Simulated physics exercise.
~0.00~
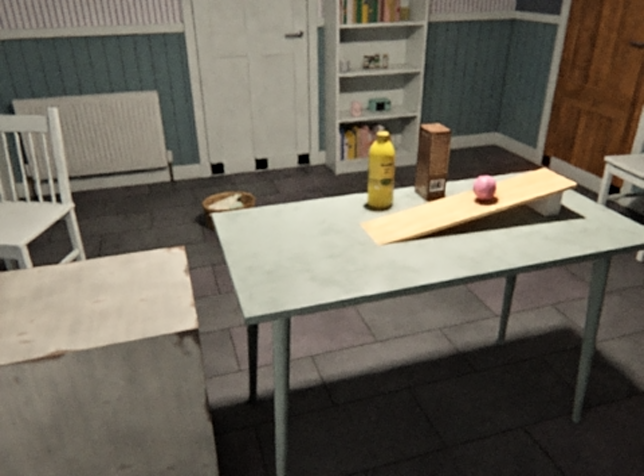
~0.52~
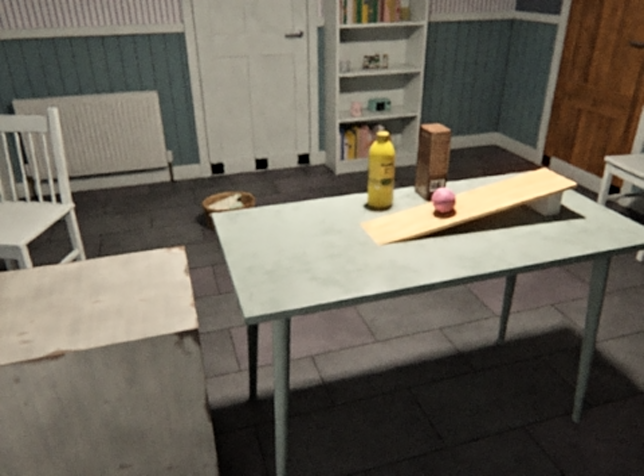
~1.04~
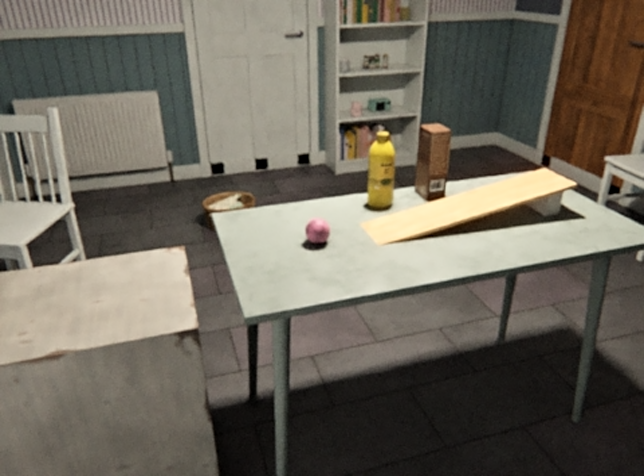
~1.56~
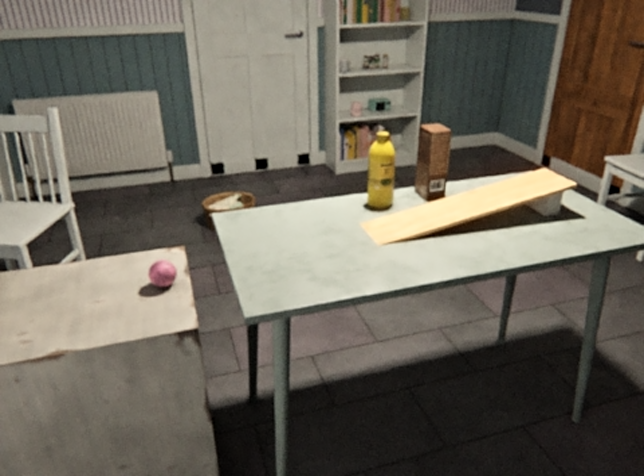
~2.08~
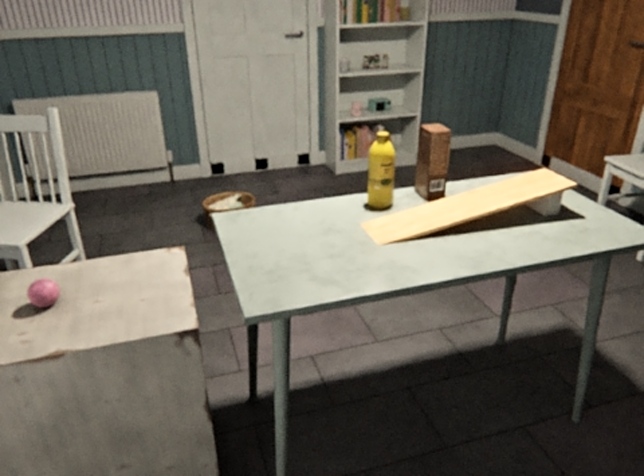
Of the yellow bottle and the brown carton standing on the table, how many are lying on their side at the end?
None of them are. The yellow bottle and the brown carton both remain upright on the table.
